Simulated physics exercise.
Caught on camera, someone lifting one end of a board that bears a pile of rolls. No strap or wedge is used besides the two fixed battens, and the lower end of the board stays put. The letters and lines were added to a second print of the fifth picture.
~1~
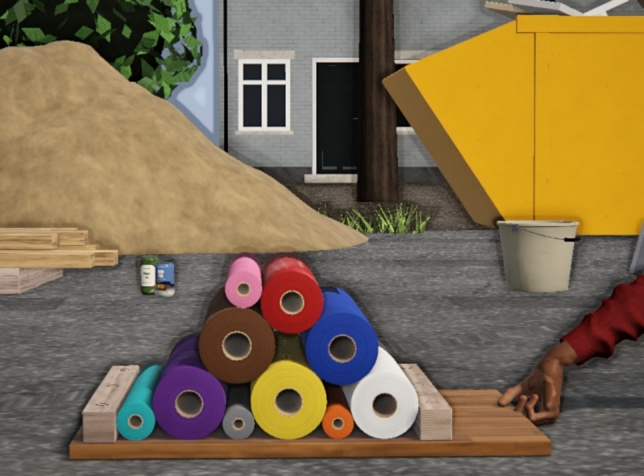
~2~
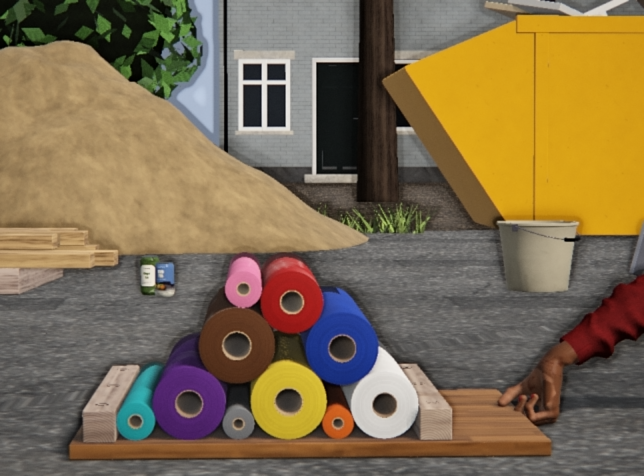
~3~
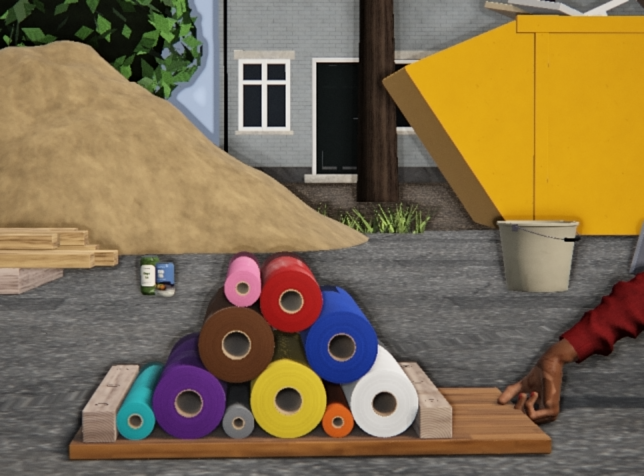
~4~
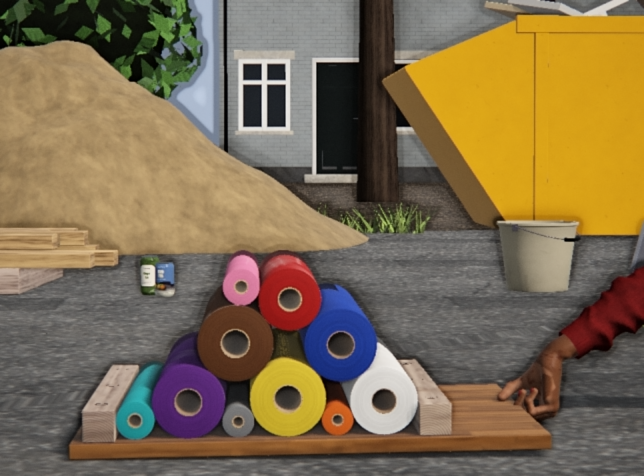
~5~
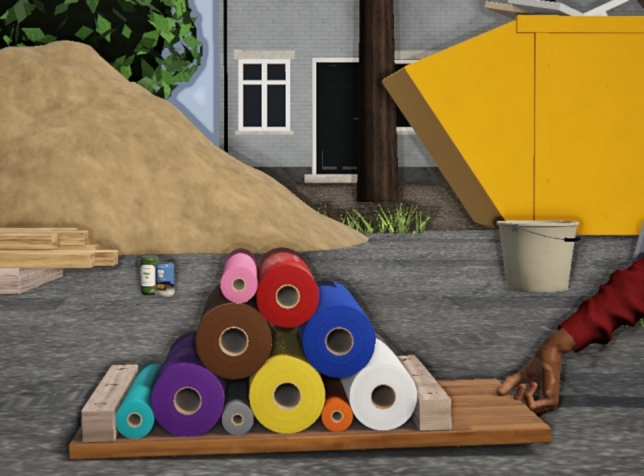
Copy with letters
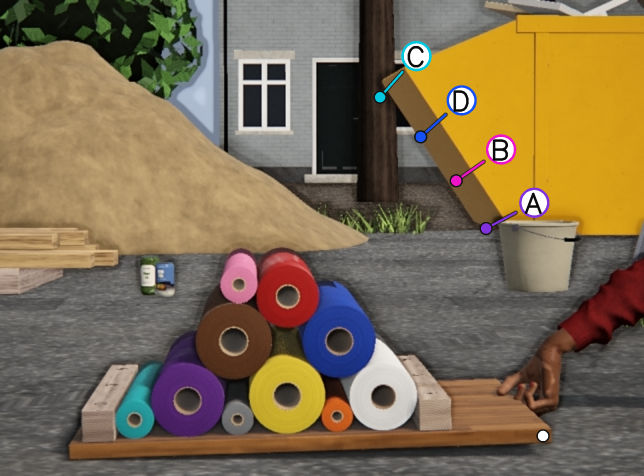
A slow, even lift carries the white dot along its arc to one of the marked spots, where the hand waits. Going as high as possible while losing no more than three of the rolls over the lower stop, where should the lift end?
Stop at D.
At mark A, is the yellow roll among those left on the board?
Yes.
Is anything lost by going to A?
Yes, at A.
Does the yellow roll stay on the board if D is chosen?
The yellow roll: Yes.
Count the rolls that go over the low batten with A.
With A, one.
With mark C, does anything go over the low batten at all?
At C: Yes.
On the marked copy, A at (486, 229); B at (457, 181); C at (380, 97); D at (421, 137); the white dot at (543, 436).
With D. Early on, board at 21°.
Further on, board at 41°.
At the end, board at 42°, three over the low batten (brown, red, pink).
As for the rest, A one over the low batten (pink); B one over the low batten (pink); C four over the low batten (blue, brown, red, pink).
